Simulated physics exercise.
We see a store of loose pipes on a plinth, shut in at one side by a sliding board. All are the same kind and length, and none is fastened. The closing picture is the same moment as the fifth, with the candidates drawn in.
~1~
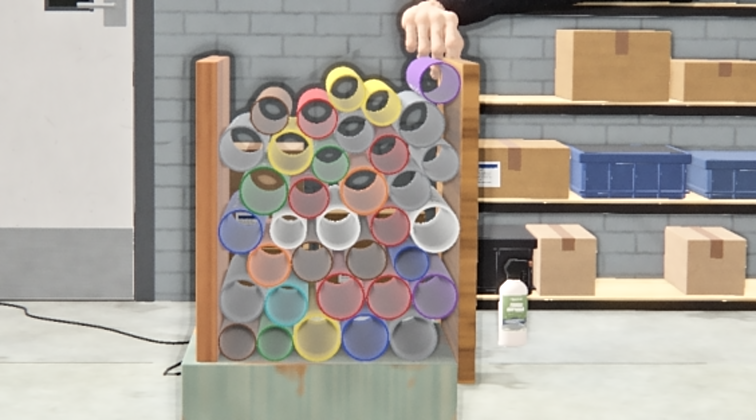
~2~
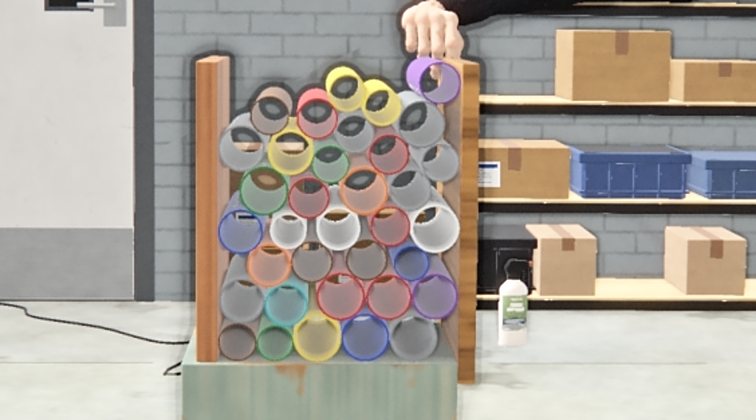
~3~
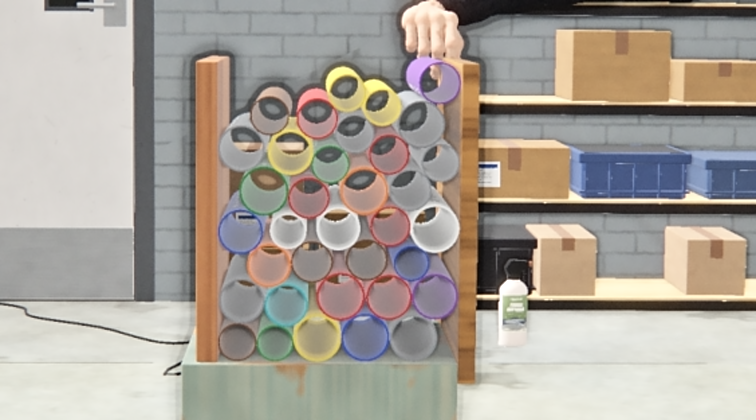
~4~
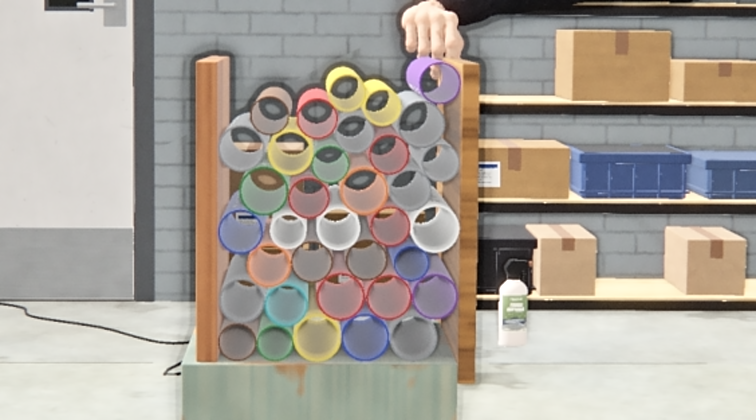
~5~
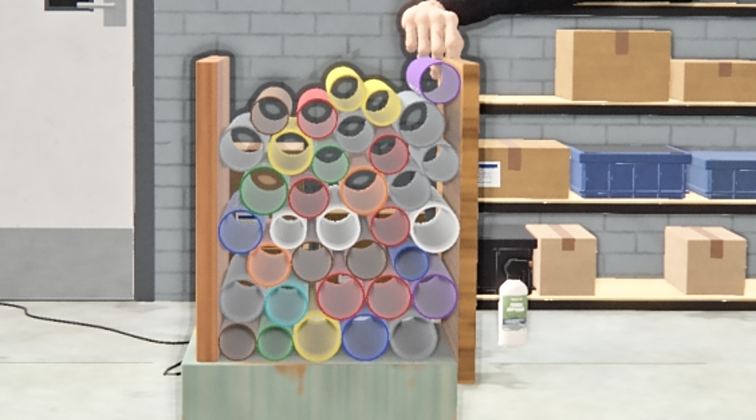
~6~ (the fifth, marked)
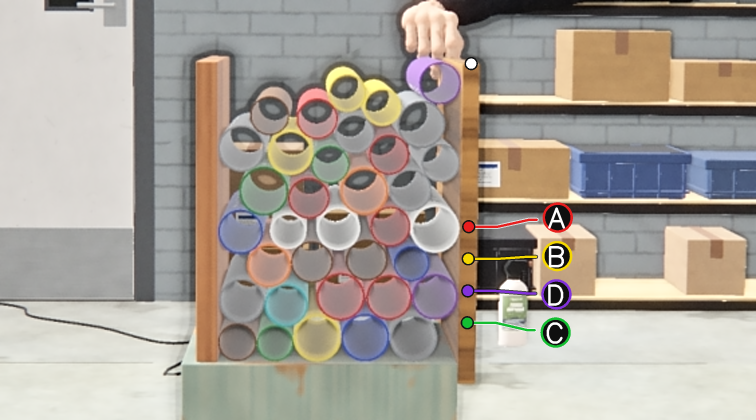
In a storage room with a grey brick wall and shelves of boxes, a stack of loose, multicoloured pipes sits on a greenish plinth between upright wooden boards. A hand reaches in from above, its fingers at the purple pipe on the upper right, and nothing visibly moves throughout.
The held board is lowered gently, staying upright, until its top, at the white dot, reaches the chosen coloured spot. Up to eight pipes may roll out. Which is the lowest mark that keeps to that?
At most to B.
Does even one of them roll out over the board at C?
At C: Yes.
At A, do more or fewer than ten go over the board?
At A, fewer than ten.
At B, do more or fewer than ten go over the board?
It loses fewer than ten.
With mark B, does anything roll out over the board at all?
Yes, at B.
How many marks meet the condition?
Two of them.
On the marked copy, A at (469, 227); B at (469, 259); C at (468, 322); D at (468, 291); the white dot at (471, 64).
Taking B. A third of the way, top of the board (460, 148).
Two thirds of the way, top of the board (459, 240).
When it is over, top of the board (459, 258), about five out over the board.
As for the rest, A about five out over the board; C more than eight out over the board; D more than eight out over the board.
